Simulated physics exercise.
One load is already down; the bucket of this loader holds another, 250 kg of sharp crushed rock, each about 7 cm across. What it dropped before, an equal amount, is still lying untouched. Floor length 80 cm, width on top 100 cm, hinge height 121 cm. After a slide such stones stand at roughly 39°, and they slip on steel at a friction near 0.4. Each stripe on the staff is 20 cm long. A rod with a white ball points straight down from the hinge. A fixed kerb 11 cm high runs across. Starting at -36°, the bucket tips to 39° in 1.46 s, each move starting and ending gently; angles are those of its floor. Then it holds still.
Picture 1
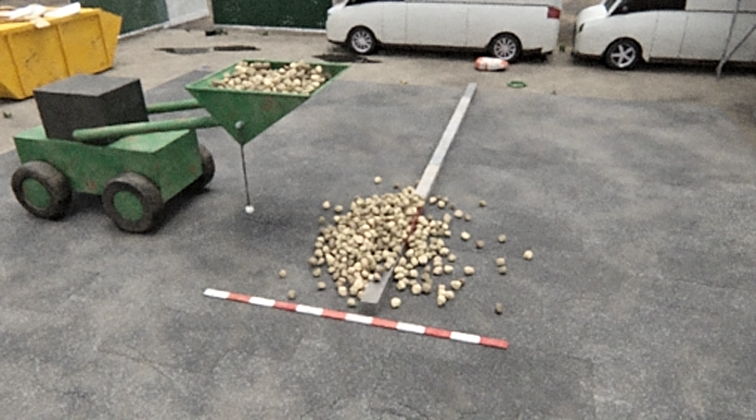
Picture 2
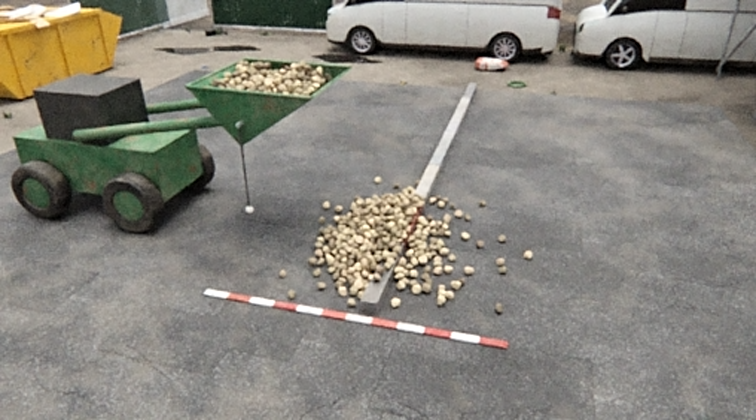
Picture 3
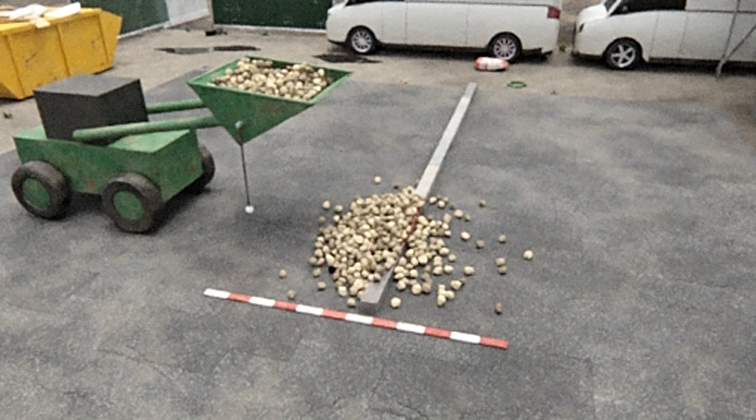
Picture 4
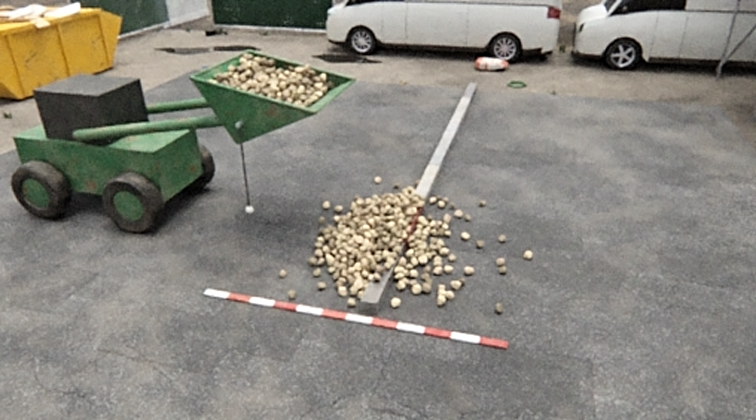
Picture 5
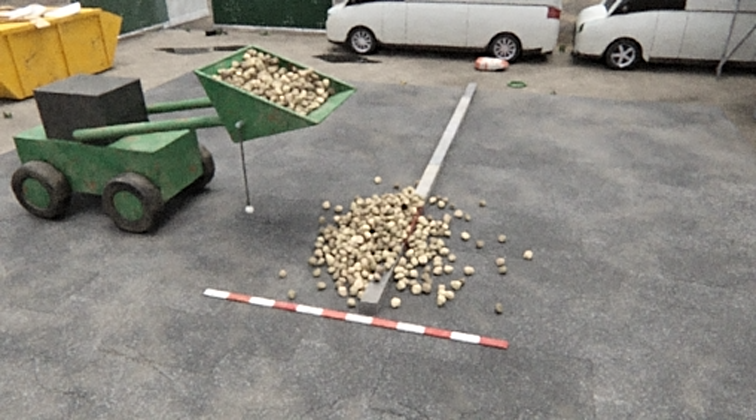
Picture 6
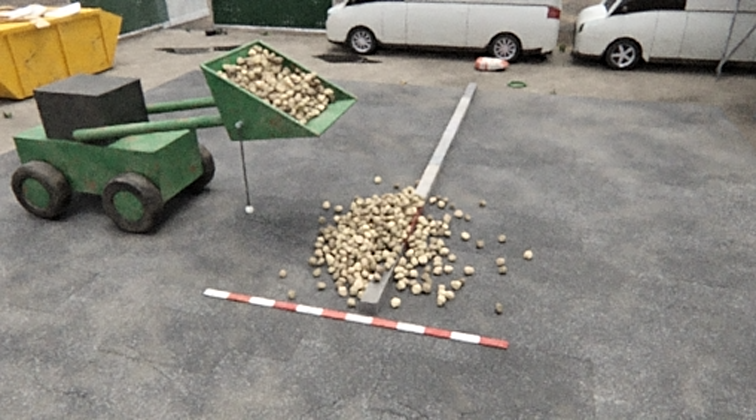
In a grey paved yard seen from slightly above, two white vans stand at the back and a yellow skip sits at the upper left. A green wheeled loader on the left holds a bucket of pale stones, beside a loose heap lying across a kerb behind a red-and-white staff. The bucket tilts gradually, its right-hand lip lowering and its stones staying inside, while the loader, heap and camera remain still.
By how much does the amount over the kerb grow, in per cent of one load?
Roughly 2 per cent of a load more.
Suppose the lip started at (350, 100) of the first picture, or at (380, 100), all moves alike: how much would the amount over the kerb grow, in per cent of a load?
About 45 and 85 per cent.
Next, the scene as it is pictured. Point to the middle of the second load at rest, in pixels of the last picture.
Around (350, 219).
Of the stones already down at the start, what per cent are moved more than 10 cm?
About 0 per cent.
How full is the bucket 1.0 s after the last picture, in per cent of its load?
It holds some 55 per cent.
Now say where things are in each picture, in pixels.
In the first picture, lip at (311, 96), floor tilted -36°, highest stones at (280, 68). The earlier load is highest near (384, 212), 30 cm above ground level, 86 % on this side of the kerb, 14 % over the kerb.
In the second picture, the bucket is at -35°, its lip at (311, 98); the top of the load is at (273, 68).
In the third picture, the bucket is at -31°, its lip at (314, 104); the top of the load is at (254, 66).
In the fourth picture, lip at (316, 113), floor tilted -25°, highest stones at (246, 63).
In the fifth picture, the bucket is at -17°, its lip at (319, 124); the top of the load is at (250, 60).
In the sixth picture, lip at (319, 136), floor tilted -8°, highest stones at (254, 57).
Then, 0.5 s after the last picture the floor is at 28°; in per cent of one load, 100 in the bucket, 86 on this side of the kerb, 14 over the kerb; the foremost stones are at (495, 254).
Then, 1.0 s after the last picture the floor is at 39°; in per cent of one load, 56 in the bucket, 130 on this side of the kerb, 14 over the kerb; the foremost stones are at (495, 254).
Then, 1.3 s after the last picture the floor is at 39°; in per cent of one load, 10 in the bucket, 175 on this side of the kerb, 15 over the kerb; the foremost stones are at (495, 254).
Then, 3.8 s after the last picture the floor is at 39°; in per cent of one load, 0 in the bucket, 184 on this side of the kerb, 16 over the kerb; the foremost stones are at (495, 254). Net gain over the kerb, 2.
